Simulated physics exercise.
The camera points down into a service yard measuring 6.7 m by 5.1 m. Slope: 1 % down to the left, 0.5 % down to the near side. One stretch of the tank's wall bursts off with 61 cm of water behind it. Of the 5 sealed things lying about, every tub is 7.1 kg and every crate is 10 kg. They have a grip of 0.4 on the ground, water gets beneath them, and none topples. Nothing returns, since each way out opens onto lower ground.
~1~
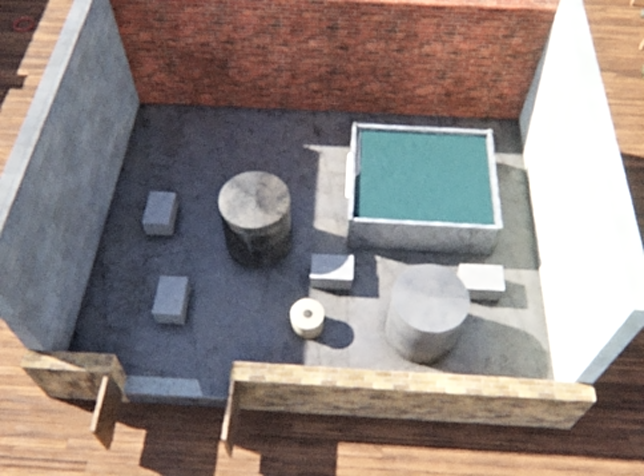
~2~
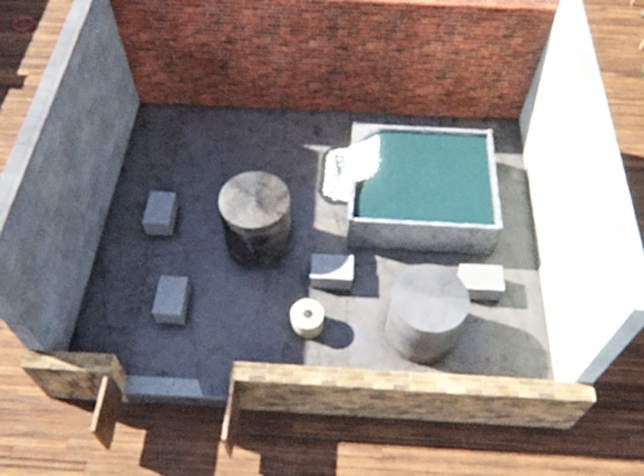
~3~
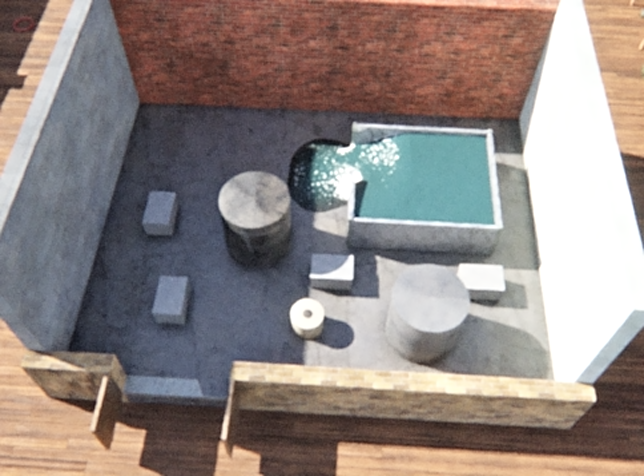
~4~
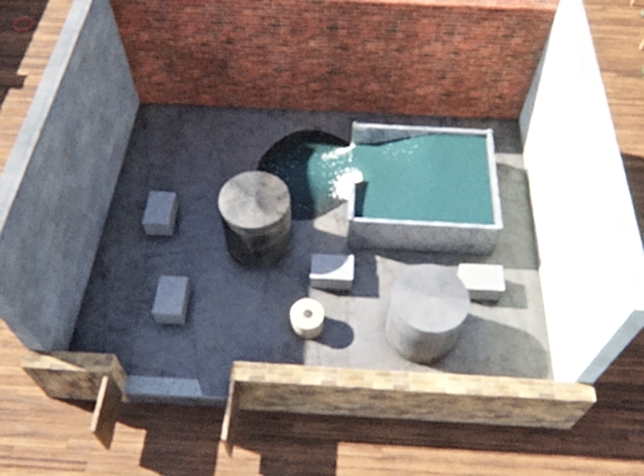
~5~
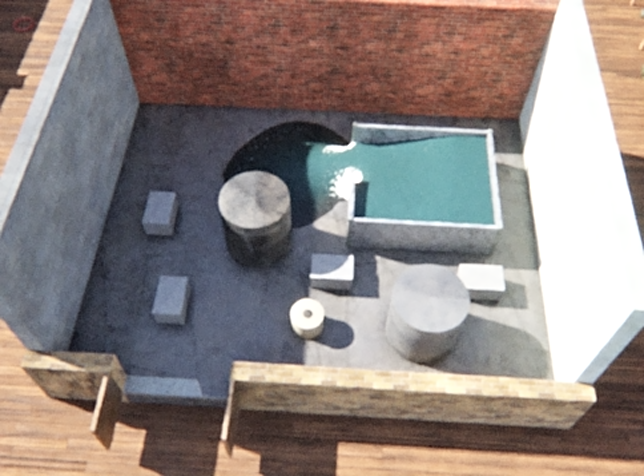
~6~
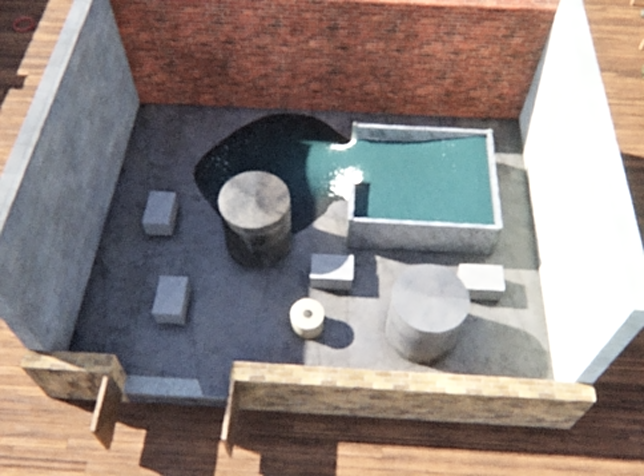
Water bursts through the left side of a tank and spreads across the yard floor.
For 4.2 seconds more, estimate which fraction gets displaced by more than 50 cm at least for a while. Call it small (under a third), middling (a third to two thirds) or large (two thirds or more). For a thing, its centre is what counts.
Middling, a third to two thirds.
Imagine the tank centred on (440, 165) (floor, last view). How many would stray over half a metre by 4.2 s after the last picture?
Then 2 of them would.
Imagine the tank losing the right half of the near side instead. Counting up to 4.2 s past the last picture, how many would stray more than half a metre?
Result: 4.
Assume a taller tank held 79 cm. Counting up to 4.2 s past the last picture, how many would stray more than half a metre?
That would make 2 of them.
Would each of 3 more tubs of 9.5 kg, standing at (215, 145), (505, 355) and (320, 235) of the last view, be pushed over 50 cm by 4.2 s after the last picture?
Taking them one by one: It goes beyond, then it stays within, then it stays within.
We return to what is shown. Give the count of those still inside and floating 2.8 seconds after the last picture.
1 of them.
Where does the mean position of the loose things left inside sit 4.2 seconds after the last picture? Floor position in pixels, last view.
At about (316, 321).
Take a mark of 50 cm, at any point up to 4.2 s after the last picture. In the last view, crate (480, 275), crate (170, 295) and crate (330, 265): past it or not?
The first is inside the limit, the second beyond the limit, and the third inside the limit.
Then, 0.4 s after the last picture 0 of 5 are over 50 cm from their spots; 0 afloat.
Then, 1.5 s after the last picture 1 of 5 are over 50 cm from their spots; 0 afloat.
Then, 2.8 s after the last picture 1 of 5 are over 50 cm from their spots; 1 afloat.
Then, 4.2 s after the last picture 2 of 5 are over 50 cm from their spots, and 2 have been at some point; 1 afloat.
